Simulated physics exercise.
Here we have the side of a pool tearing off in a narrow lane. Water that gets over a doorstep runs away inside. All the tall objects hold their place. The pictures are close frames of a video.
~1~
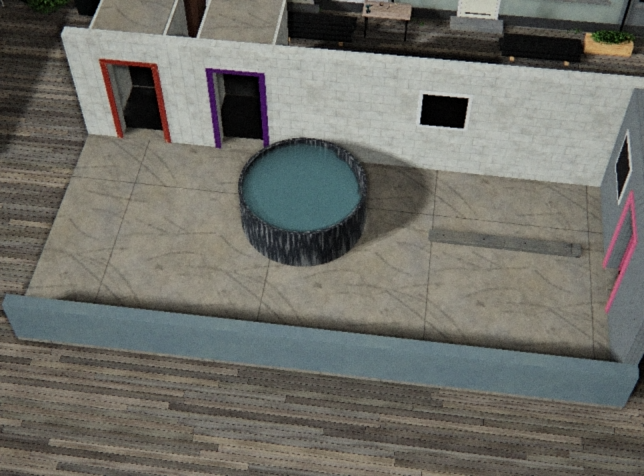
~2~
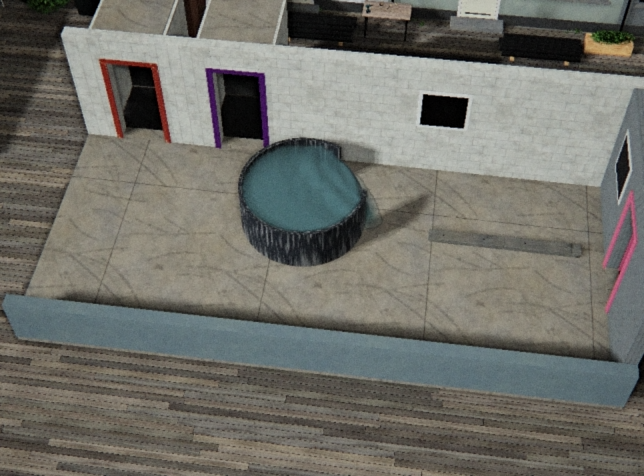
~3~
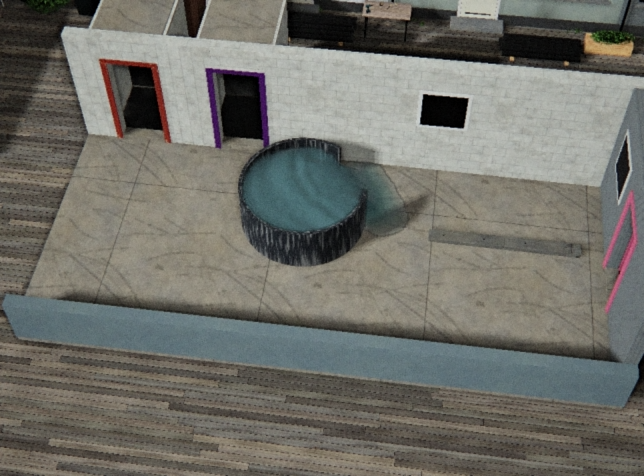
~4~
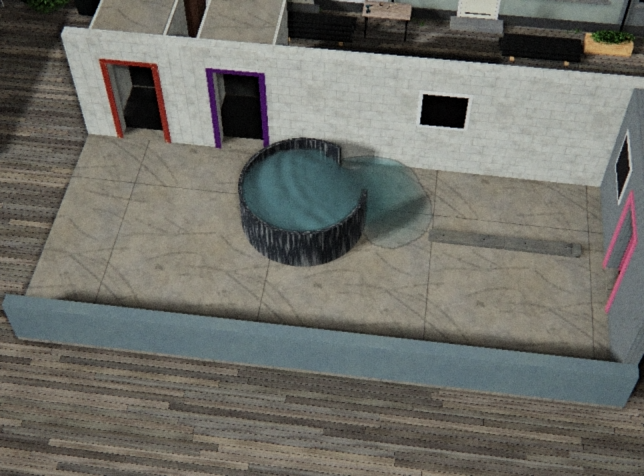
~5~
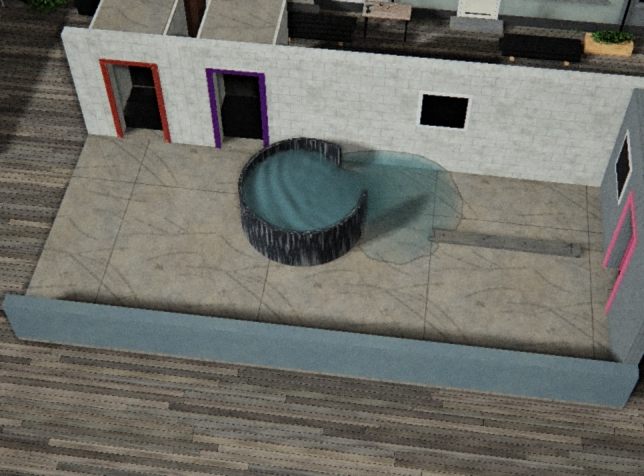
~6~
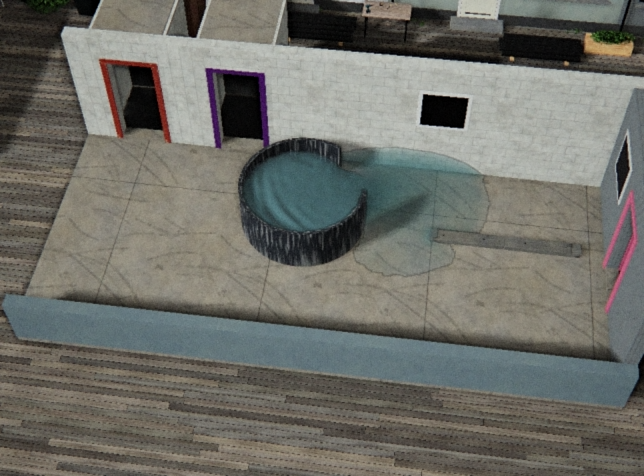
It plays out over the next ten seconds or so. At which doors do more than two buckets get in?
In the end: The purple door stays under that; the red door stays under that; the pink door takes more than that.
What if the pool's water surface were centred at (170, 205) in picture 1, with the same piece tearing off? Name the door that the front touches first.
It is the purple one.
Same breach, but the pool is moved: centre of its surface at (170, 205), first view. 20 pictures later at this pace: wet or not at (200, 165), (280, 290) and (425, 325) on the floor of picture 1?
One after the other: Flooded, clear, covered.
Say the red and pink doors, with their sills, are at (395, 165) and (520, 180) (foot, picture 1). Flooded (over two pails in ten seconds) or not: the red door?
In short: The red one goes over.
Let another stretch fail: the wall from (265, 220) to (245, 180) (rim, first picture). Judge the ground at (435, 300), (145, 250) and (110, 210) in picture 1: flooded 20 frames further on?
One after the other: Clear, awash, under water.
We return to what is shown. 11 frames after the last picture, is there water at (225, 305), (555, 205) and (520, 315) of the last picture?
As listed: Free of water, covered, under water.
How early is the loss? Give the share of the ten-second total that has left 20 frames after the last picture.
Some 20 per cent.
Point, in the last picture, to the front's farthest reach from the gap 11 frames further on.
Near (604, 325).
A moment on, water covers 25 % of the floor; the purple door wet at the sill, nothing in, the red door not reached, the pink door not reached.
Next, water covers 30 % of the floor; the purple door wet at the sill, nothing in, the red door not reached, the pink door wet at the sill, nothing in.
Then, water covers 45 % of the floor; the purple door wet at the sill, nothing in, the red door wet at the sill, nothing in, the pink door over two buckets in.
Later, water covers 70 % of the floor; the purple door wet at the sill, nothing in, the red door wet at the sill, nothing in, the pink door far over two buckets in.
In the end, water covers 90 % of the floor; the purple door wet at the sill, nothing in, the red door wet at the sill, nothing in, the pink door far over two buckets in.
